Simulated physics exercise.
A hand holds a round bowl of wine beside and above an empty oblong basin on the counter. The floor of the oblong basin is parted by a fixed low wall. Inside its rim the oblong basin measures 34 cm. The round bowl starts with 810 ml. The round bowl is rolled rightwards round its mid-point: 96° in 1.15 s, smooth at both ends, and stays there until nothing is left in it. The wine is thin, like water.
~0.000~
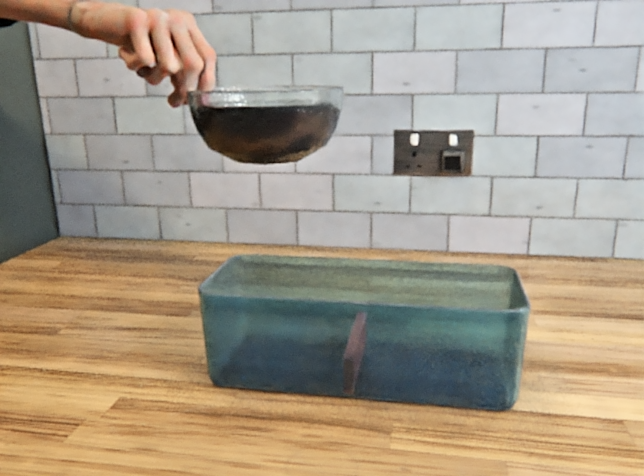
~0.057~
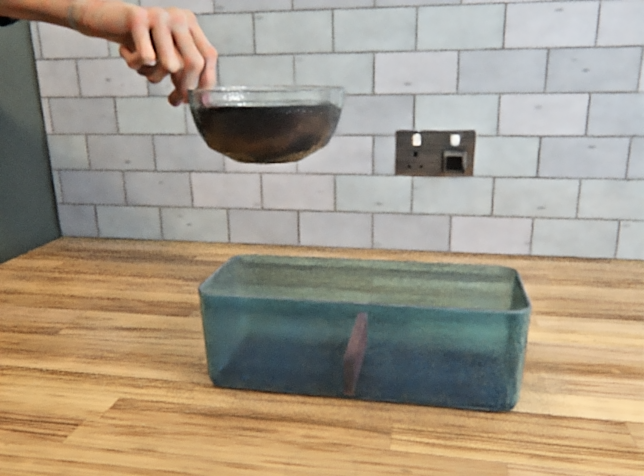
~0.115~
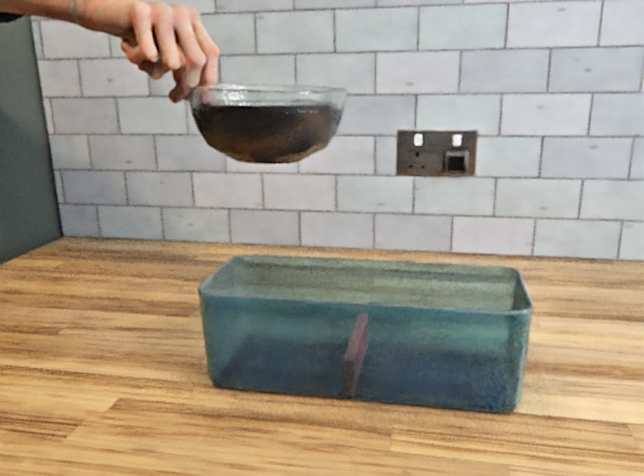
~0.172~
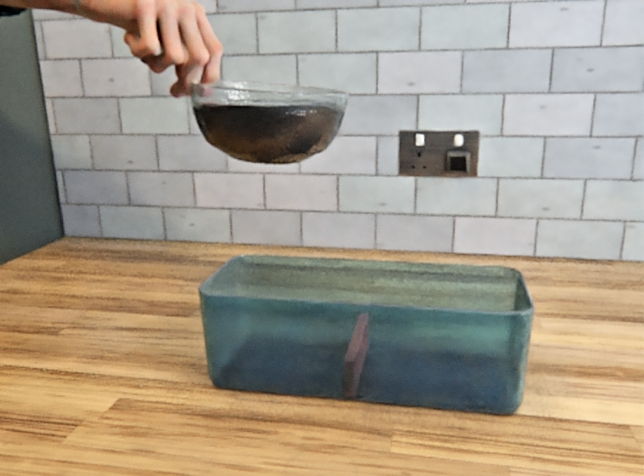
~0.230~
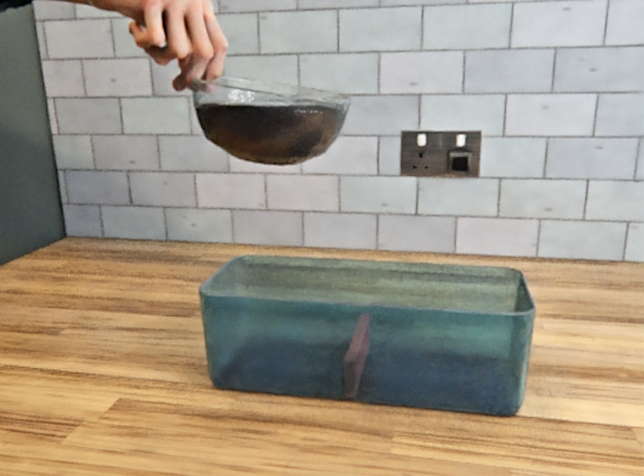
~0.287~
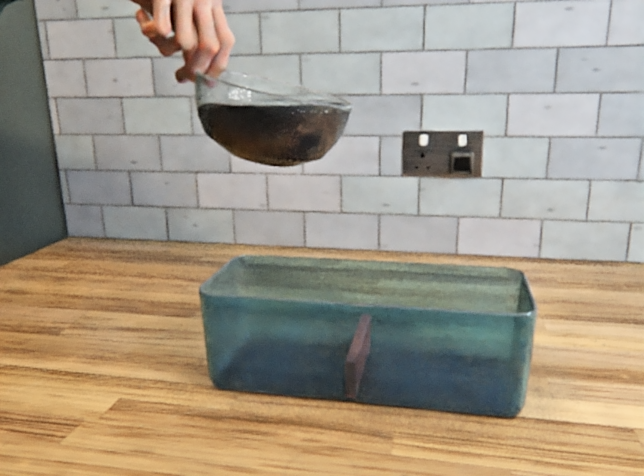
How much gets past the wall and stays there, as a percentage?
Roughly 84 per cent is past the wall.
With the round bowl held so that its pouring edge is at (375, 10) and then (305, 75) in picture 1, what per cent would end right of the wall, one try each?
In turn about 95 and 70 per cent.
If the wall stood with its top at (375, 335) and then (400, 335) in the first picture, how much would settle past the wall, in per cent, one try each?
First 75, then 60 per cent.
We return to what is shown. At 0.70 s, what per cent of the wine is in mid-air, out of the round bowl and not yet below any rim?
Some 38 per cent.
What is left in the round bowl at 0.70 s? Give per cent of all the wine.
Near 46 in a hundred.
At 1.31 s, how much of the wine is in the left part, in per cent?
About 12 per cent.
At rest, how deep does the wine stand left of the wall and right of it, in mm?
Left about 6 mm, right about 32 mm.
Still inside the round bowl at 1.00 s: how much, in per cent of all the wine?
About 5 per cent.
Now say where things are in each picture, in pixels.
Tilt 0°; pouring edge (341, 90); surface from (200, 105) to (339, 104); the oblong basin's rim runs from (216, 273) to (522, 288); the wall's top is at (356, 334), in the first frame.
Tilt 1°; pouring edge (342, 91); surface from (201, 104) to (340, 104), in the second frame.
Tilt 2°; pouring edge (343, 93); surface from (202, 103) to (340, 105), in the third frame.
Tilt 5°; pouring edge (346, 96); surface from (204, 102) to (342, 105), in the fourth frame.
Tilt 9°; pouring edge (348, 102); surface from (205, 102) to (345, 106), in the fifth frame.
Tilt 14°; pouring edge (350, 108); surface from (208, 103) to (348, 106), in the sixth frame.
After 0.70 s the tilt is 64° and 46 per cent is still to pour, 0 is left of the wall and 16 right of it.
After 1.00 s the tilt is 92° and 5 per cent is still to pour, 4 is left of the wall and 79 right of it.
After 1.31 s the tilt is 96° and 0 per cent is still to pour, 12 is left of the wall and 87 right of it.
After 1.65 s the tilt is 96° and 0 per cent is still to pour, 15 is left of the wall and 85 right of it.
In the end 15 per cent lies left of the wall, 84 right of it and 1 outside.
